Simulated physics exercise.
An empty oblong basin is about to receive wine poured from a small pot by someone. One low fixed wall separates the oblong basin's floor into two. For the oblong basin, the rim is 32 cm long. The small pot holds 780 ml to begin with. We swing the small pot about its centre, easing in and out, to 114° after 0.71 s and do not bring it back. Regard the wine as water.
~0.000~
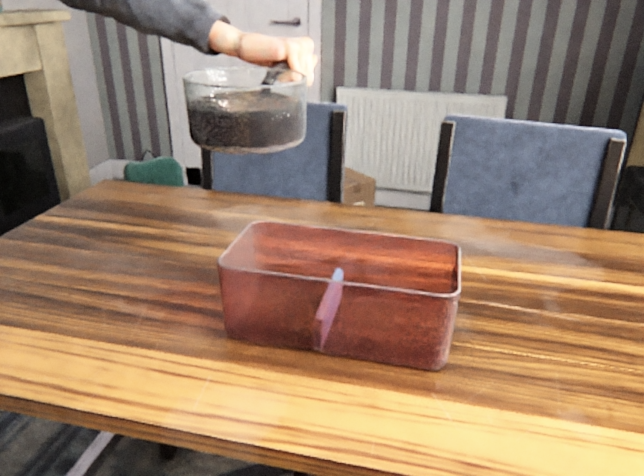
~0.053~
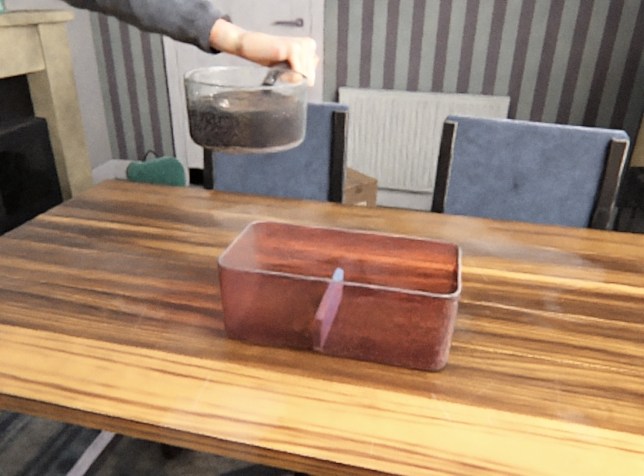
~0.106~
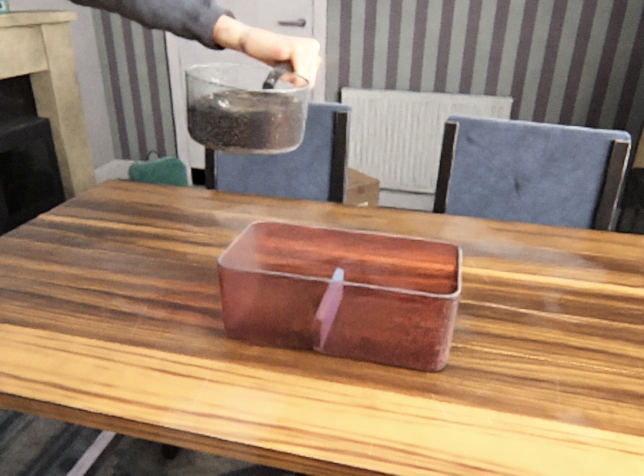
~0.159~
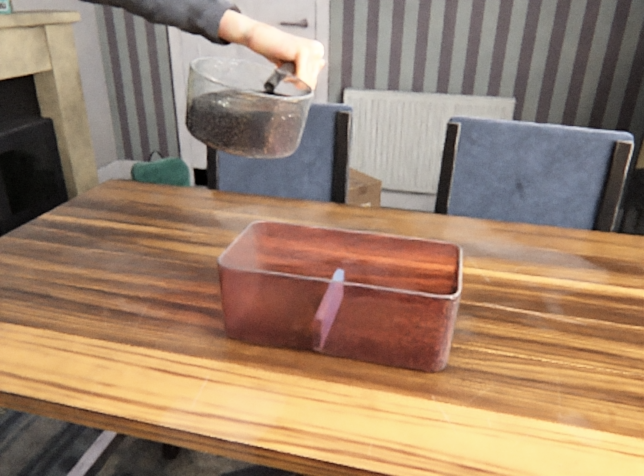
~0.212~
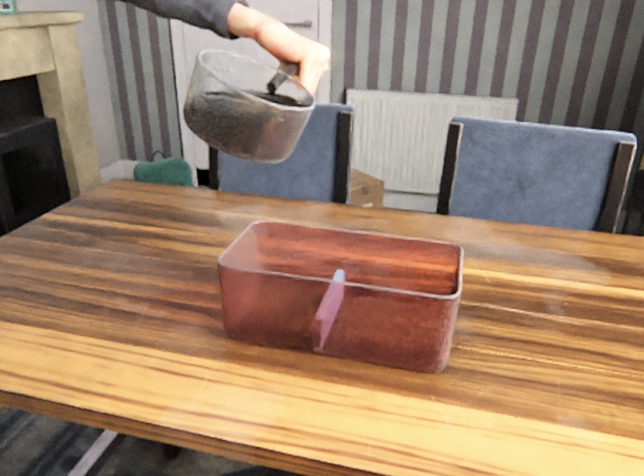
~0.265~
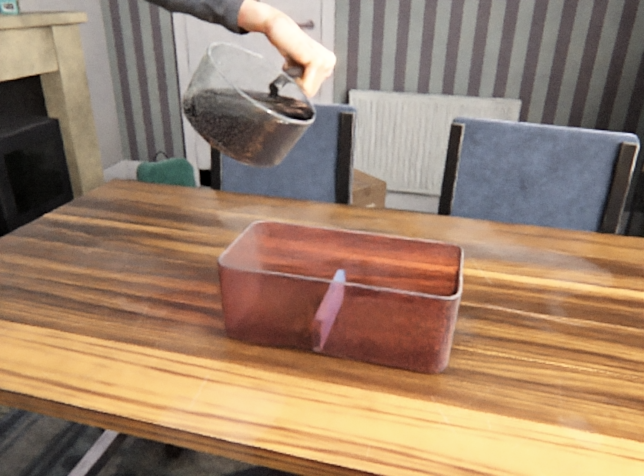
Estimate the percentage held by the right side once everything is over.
I would say 59 per cent.
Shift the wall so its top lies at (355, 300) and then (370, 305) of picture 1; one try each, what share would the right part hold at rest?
Roughly 30 per cent, then 10 per cent.
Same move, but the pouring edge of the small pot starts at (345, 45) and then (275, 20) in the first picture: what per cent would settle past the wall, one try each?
85 and 40 %.
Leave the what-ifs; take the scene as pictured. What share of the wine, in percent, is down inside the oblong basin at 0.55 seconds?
Around 18 percent.
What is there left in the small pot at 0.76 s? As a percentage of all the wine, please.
4 %.
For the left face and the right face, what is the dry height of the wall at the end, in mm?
Left 34 mm, right 32 mm.
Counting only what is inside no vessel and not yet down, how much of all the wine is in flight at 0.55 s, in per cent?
It comes to roughly 56 per cent.
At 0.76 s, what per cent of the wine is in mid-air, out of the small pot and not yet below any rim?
I'd say some 10 per cent is in the air.
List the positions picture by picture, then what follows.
In the first frame, tilt 0°; pouring edge (304, 81); surface from (197, 98) to (303, 105); the oblong basin's rim runs from (235, 242) to (459, 269); the wall's top is at (330, 293).
In the second frame, tilt 2°; pouring edge (305, 83); surface from (197, 97) to (303, 105).
In the third frame, tilt 6°; pouring edge (307, 88); surface from (198, 97) to (304, 106).
In the fourth frame, tilt 14°; pouring edge (310, 96); surface from (197, 96) to (306, 107).
In the fifth frame, tilt 23°; pouring edge (311, 108); surface from (196, 94) to (309, 109).
In the sixth frame, tilt 35°; pouring edge (311, 121); surface from (195, 90) to (313, 113).
After 0.55 s the tilt is 100° and 26 per cent is still to pour, 0 is left of the wall and 18 right of it.
After 0.76 s the tilt is 114° and 4 per cent is still to pour, 25 is left of the wall and 60 right of it.
After 0.97 s the tilt is 114° and 0 per cent is still to pour, 38 is left of the wall and 59 right of it.
After 1.21 s the tilt is 114° and 0 per cent is still to pour, 39 is left of the wall and 59 right of it.
In the end 39 per cent lies left of the wall, 59 right of it and 2 outside.
